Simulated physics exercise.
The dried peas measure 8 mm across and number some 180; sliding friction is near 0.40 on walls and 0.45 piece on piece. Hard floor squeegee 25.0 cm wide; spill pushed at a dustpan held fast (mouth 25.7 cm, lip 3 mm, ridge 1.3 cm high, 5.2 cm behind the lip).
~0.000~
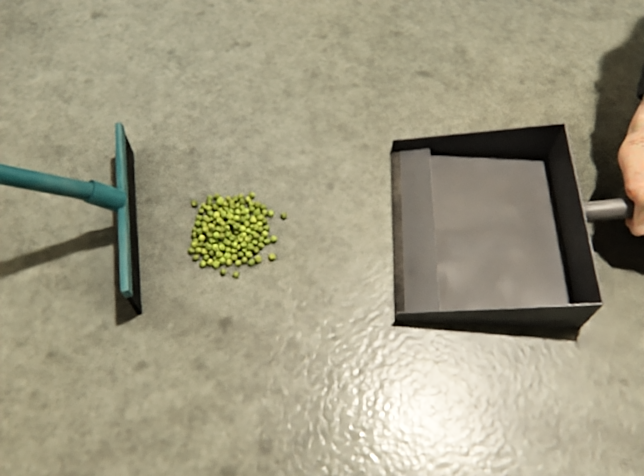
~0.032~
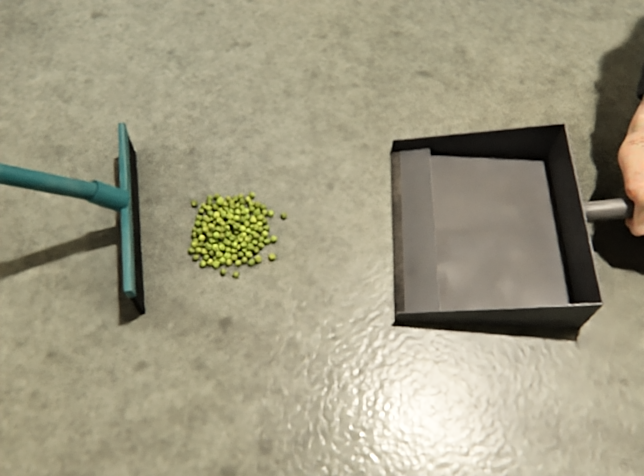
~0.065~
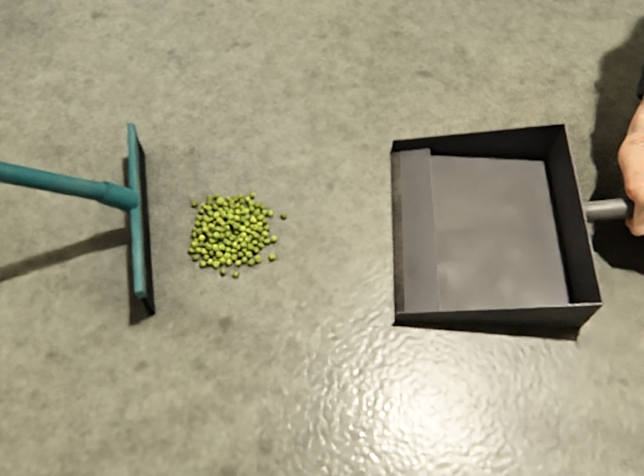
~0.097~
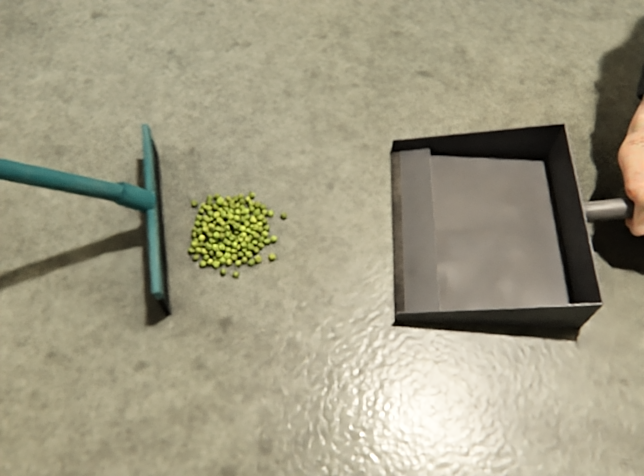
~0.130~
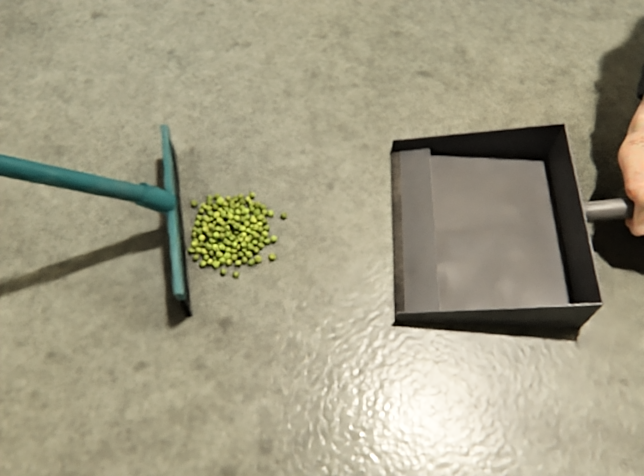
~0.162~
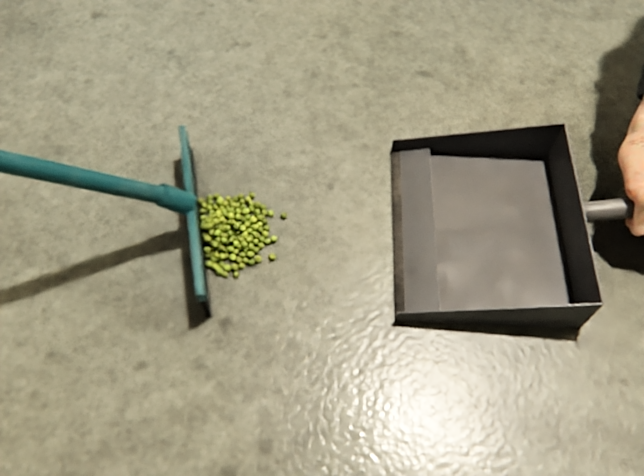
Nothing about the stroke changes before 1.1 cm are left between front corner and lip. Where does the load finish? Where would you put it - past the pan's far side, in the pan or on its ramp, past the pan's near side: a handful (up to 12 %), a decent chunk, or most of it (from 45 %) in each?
I'd say far side: A handful, pan: A decent chunk, near side: A handful.
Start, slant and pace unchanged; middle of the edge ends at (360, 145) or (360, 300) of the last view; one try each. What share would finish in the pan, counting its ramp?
Roughly 30 per cent for the first try and 10 per cent for the second.
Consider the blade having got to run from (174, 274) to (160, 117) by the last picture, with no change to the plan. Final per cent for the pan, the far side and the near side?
Per cent by place - pan 20, far side 25, near side 0.
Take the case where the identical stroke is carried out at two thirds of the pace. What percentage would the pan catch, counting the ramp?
It would be around 10 percent.
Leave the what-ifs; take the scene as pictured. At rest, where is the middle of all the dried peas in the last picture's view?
Est. centre at rest: (389, 225) px.
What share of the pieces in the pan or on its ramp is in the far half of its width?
Estimate: Close to 30 %.
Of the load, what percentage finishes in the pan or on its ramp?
Around 20 in a hundred.
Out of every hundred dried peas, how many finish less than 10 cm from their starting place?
About 0 percent.
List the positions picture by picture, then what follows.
In the first frame, blade from (127, 292) to (121, 130), moved 0.0 cm, 0 of the pieces shifted so far; middle of the pieces at (234, 231); pan at (493, 233).
In the second frame, blade from (131, 292) to (124, 131), moved 0.4 cm, 0 of the pieces shifted so far; middle of the pieces at (234, 231).
In the third frame, blade from (141, 293) to (133, 131), moved 1.6 cm, 0 of the pieces shifted so far; middle of the pieces at (234, 231).
In the fourth frame, blade from (158, 294) to (147, 132), moved 3.6 cm, 0 of the pieces shifted so far; middle of the pieces at (234, 231).
In the fifth frame, blade from (180, 295) to (166, 132), moved 6.1 cm, 0 of the pieces shifted so far; middle of the pieces at (234, 231).
In the sixth frame, blade from (202, 296) to (184, 133), moved 8.5 cm, 65 of the pieces shifted so far; middle of the pieces at (232, 233); pan at (493, 233). The blade's pace is about 0.76 m/s.
After 0.31 s, middle of the blade 14 cm from the lip; 0 % over the lip, far side 0 %, near side 0 %.
Then, at 0.41 s, middle of the blade 6 cm from the lip; 0 % over the lip, far side 5 %, near side 0 %.
After 0.64 s, middle of the blade 4 cm from the lip; 25 % over the lip, far side 10 %, near side 0 %.
In the end, at 1.5 s, far side 10 %, pan 20 %, near side 0 %, in front of the lip or behind the blade 70 %.
